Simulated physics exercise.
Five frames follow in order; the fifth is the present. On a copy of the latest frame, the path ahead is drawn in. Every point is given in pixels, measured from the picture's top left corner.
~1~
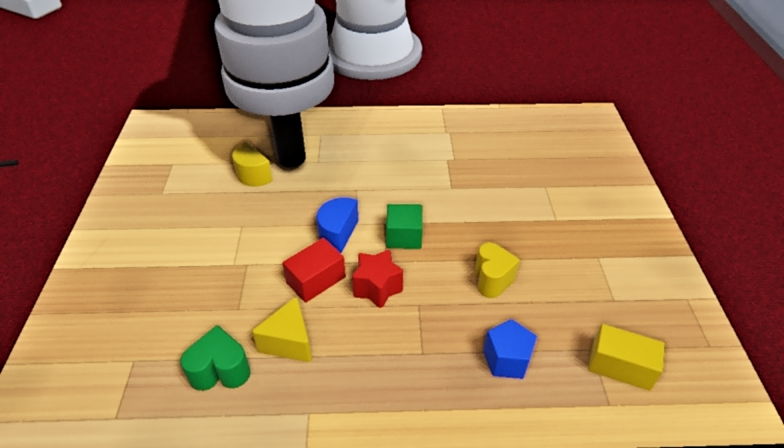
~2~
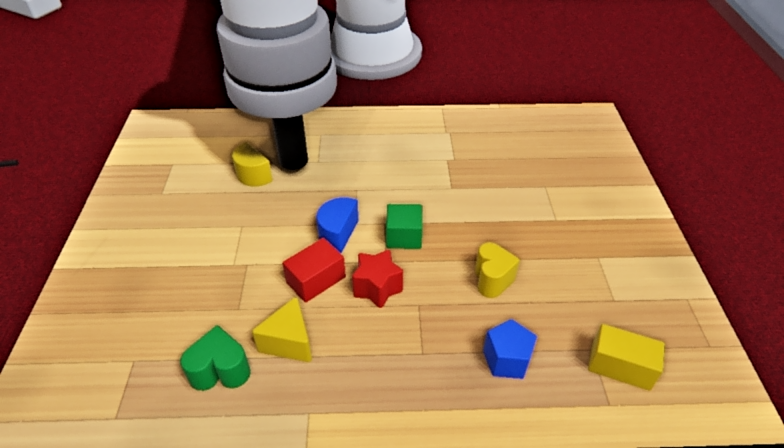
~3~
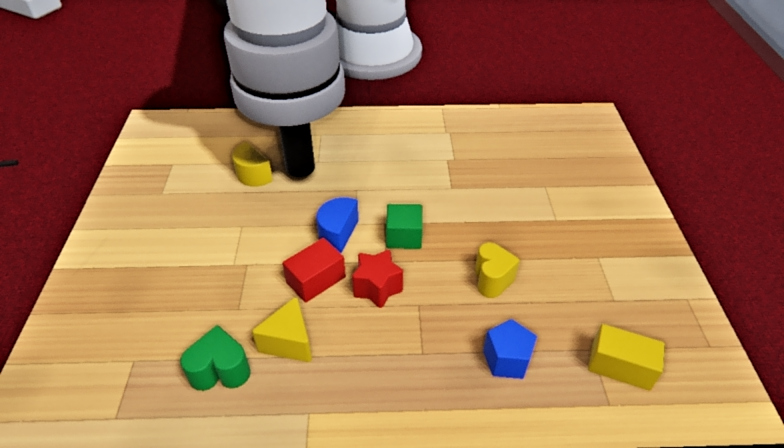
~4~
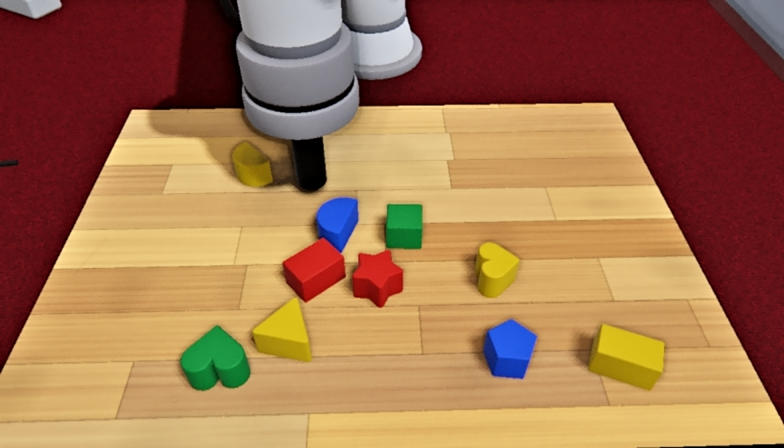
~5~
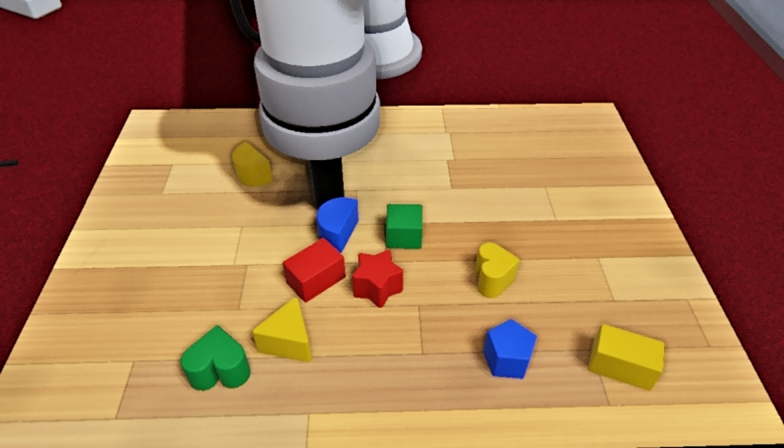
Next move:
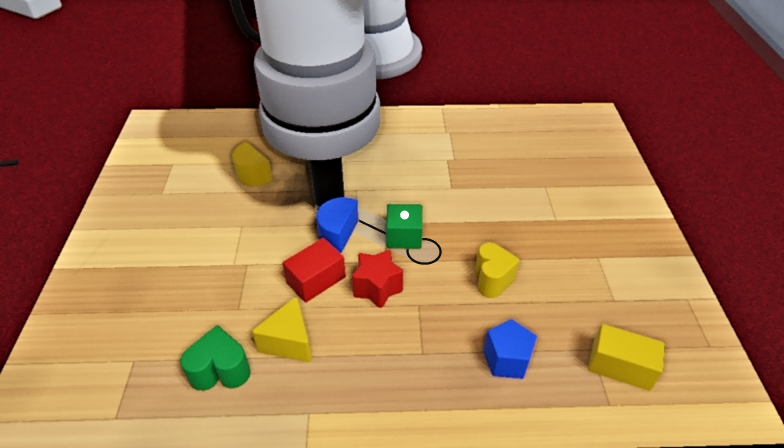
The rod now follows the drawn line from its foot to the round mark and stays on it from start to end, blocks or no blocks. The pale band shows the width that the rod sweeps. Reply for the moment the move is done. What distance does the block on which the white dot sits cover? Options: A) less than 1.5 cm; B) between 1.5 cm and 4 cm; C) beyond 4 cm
My answer is option C.
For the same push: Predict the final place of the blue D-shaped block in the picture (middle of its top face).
In the picture, it is at (353, 230).
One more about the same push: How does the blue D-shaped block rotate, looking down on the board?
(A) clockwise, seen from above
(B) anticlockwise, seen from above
A.
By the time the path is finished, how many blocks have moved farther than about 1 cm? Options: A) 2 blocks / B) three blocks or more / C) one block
Answer: A.
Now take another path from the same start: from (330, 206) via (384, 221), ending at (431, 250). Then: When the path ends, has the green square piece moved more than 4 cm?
Answer: Yes.
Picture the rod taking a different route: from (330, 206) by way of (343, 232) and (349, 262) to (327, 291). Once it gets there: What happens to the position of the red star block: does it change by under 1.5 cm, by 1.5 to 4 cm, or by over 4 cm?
The block shifts between 1.5 and 4 cm.
Path on the board, from (330, 206) directly to (424, 251); the dot is on the green square piece.
What follows on the original path. One third of the way, rod (360, 214); blue D-shaped block (348, 225), turned 45° clockwise.
Two thirds of the way, rod (391, 228); blue D-shaped block (353, 230), turned 65° clockwise; green square piece (425, 221).
At the end, rod (424, 244); blue D-shaped block (353, 230), turned 65° clockwise; red star block in place; green square piece (462, 232).
